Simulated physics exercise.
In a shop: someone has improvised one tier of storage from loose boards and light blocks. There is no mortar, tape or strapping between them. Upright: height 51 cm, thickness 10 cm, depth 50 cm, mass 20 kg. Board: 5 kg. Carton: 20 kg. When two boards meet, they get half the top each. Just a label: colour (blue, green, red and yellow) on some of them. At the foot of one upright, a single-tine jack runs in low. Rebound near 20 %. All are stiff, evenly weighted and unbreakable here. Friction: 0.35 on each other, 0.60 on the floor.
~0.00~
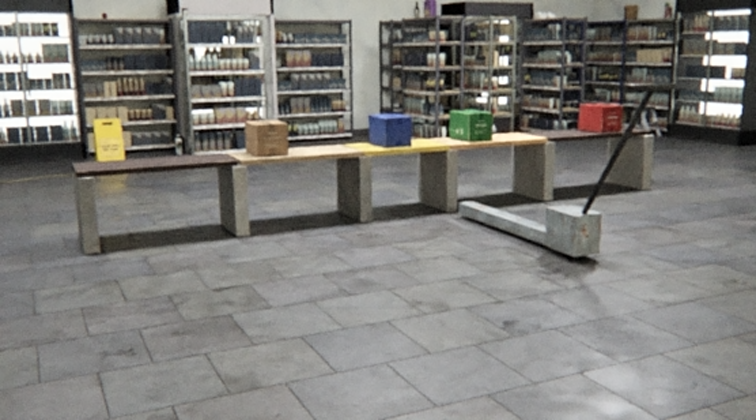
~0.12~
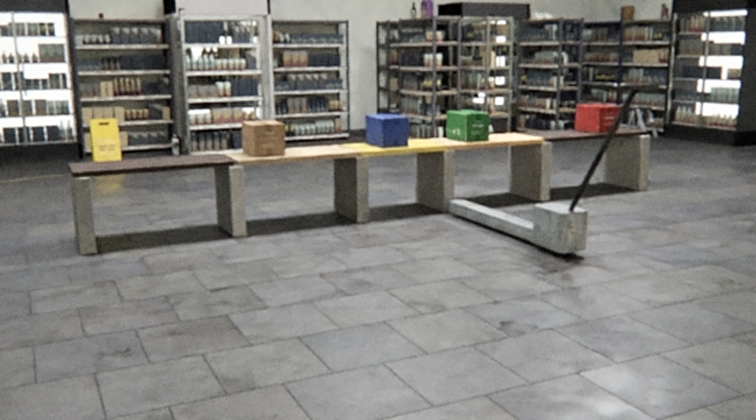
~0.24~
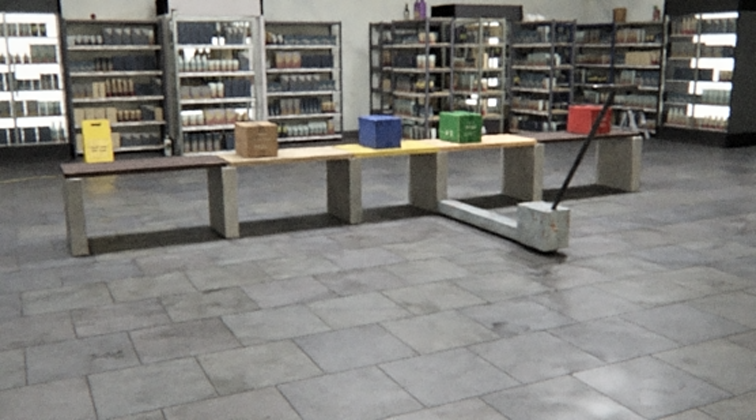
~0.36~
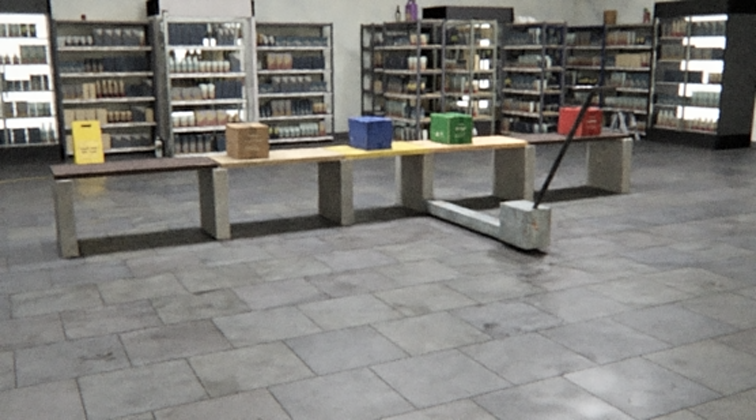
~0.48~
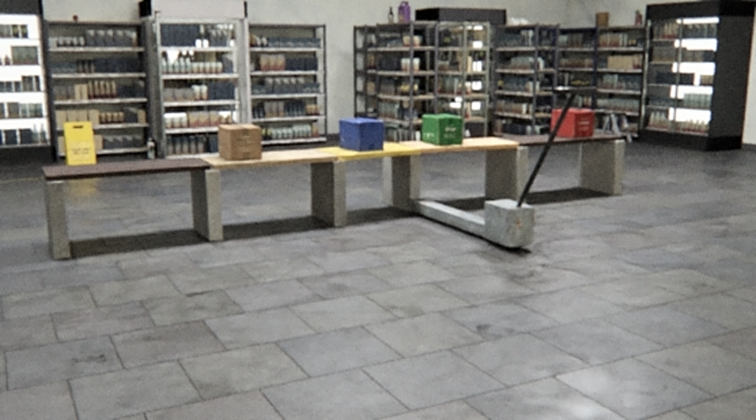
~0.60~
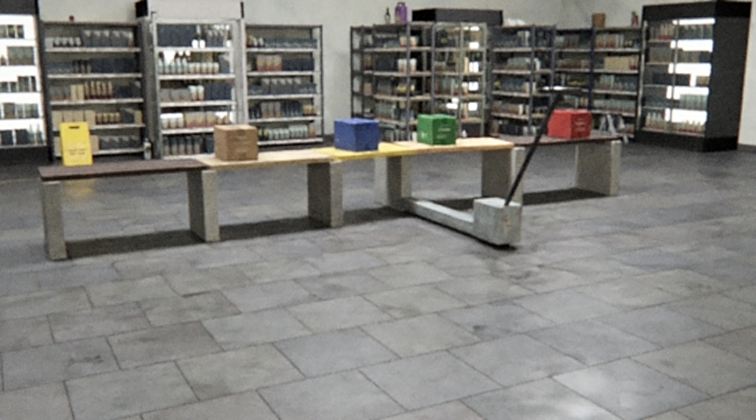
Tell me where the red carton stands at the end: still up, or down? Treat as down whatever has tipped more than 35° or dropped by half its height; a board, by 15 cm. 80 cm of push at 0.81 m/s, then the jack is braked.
At the end the red carton is still up.
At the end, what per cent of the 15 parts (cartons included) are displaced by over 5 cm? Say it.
I make it 35 per cent.
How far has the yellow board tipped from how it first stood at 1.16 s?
It sits at about 40 degrees.
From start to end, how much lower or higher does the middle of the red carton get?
Height change: About 0 cm lower.
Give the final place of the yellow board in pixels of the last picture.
It ends up centred close to (347, 181).
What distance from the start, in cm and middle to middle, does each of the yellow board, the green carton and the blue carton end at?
Here yellow ends up 30 centimetres away, green 90 centimetres and blue 60 centimetres.
By 0.86 s, none of the 15 pieces down, 6 disturbed; red carton unmoved; green carton moved 22 cm.
By 1.16 s, 2 of the 15 pieces down; red carton unmoved; yellow board tilted 43°, 24 cm lower.
By 1.90 s, 4 of the 15 pieces down; red carton unmoved; yellow board tilted 46°, 25 cm lower.
When it is over (4.9 s), 4 of the 15 pieces down; red carton unmoved; blue carton tilted 46°, 50 cm lower; yellow board tilted 46°, 25 cm lower. In pixels of the last frame, middles, red carton near (570, 124), blue carton near (370, 189).
